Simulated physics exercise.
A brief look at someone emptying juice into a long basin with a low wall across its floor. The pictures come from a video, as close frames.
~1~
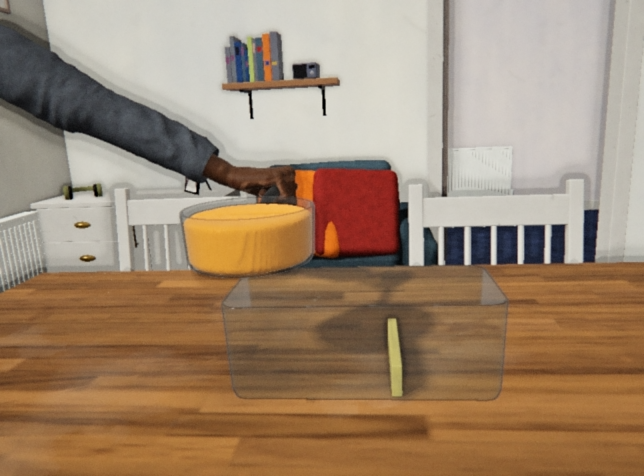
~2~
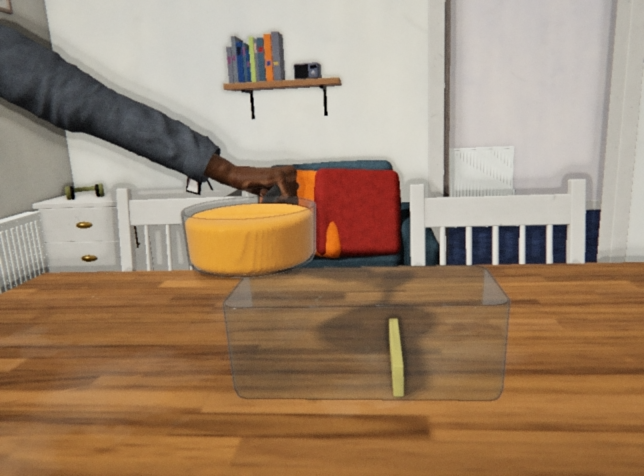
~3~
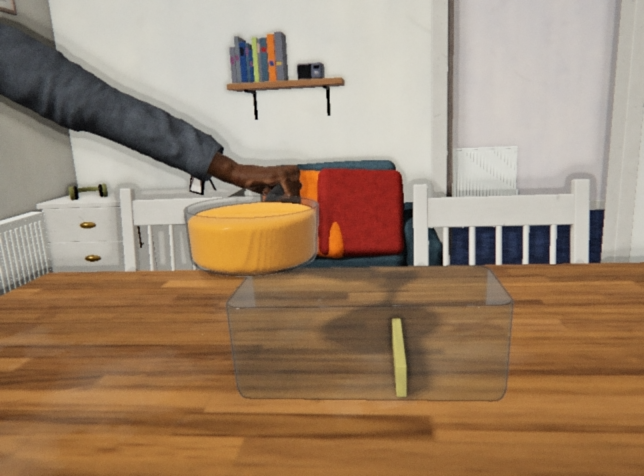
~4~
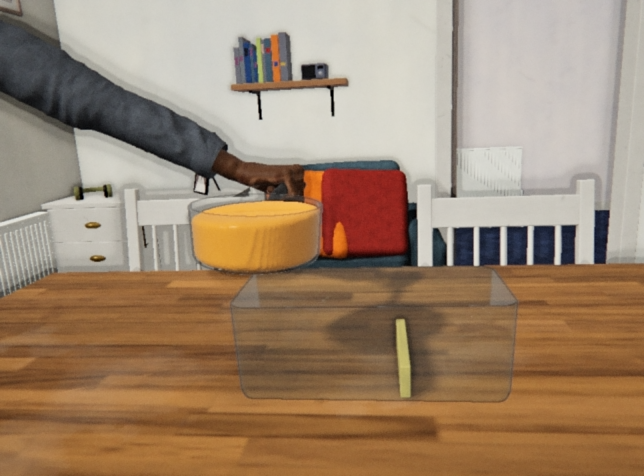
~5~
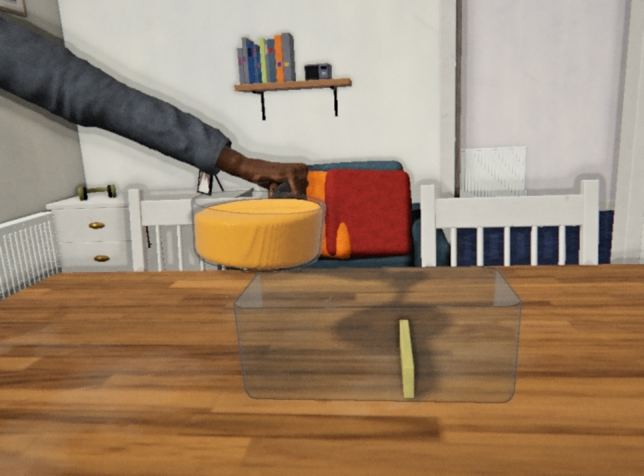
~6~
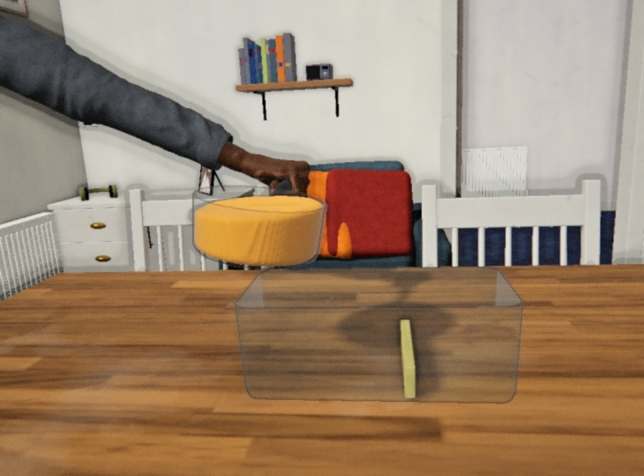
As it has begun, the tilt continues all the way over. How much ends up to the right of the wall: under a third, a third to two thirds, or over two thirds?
A third to two thirds.
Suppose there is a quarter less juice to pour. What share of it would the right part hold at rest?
It should come out close to 55 per cent.
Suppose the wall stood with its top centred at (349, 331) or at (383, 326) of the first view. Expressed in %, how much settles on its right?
With the first placement it is 95 %, with the second 75 %.
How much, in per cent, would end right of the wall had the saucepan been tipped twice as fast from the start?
Some 50 per cent.
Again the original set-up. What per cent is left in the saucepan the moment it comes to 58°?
55 per cent, roughly.
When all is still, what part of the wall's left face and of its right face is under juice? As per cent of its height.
Once it is still, the left part shows 40 per cent and the right part 100.
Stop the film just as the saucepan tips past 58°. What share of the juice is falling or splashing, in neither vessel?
It works out to about 30 percent.
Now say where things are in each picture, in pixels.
Tilt 0°; pouring edge (313, 207); surface from (189, 217) to (312, 213); the long basin's rim runs from (235, 288) to (495, 284); the wall's top is at (394, 341), in the first picture.
Tilt 0°; pouring edge (314, 207); surface from (191, 216) to (313, 213), in the second picture.
Tilt 2°; pouring edge (317, 207); surface from (194, 216) to (316, 211), in the third picture.
Tilt 3°; pouring edge (321, 207); surface from (197, 214) to (319, 210), in the fourth picture.
Tilt 6°; pouring edge (324, 208); surface from (200, 211) to (323, 208), in the fifth picture.
Tilt 9°; pouring edge (325, 208); surface from (200, 208) to (325, 205), in the sixth picture.
A moment on, the saucepan is tipped part way and 53 per cent is still to pour, 14 is left of the wall and 4 right of it.
Next, the saucepan is tipped on its side and 8 per cent is still to pour, 25 is left of the wall and 57 right of it.
Then the saucepan is tipped right over and 0 per cent is still to pour, 39 is left of the wall and 60 right of it.
Later the saucepan is tipped right over and 0 per cent is still to pour, 41 is left of the wall and 59 right of it.
Finally, 41 per cent lies left of the wall, 59 right of it and 1 outside.
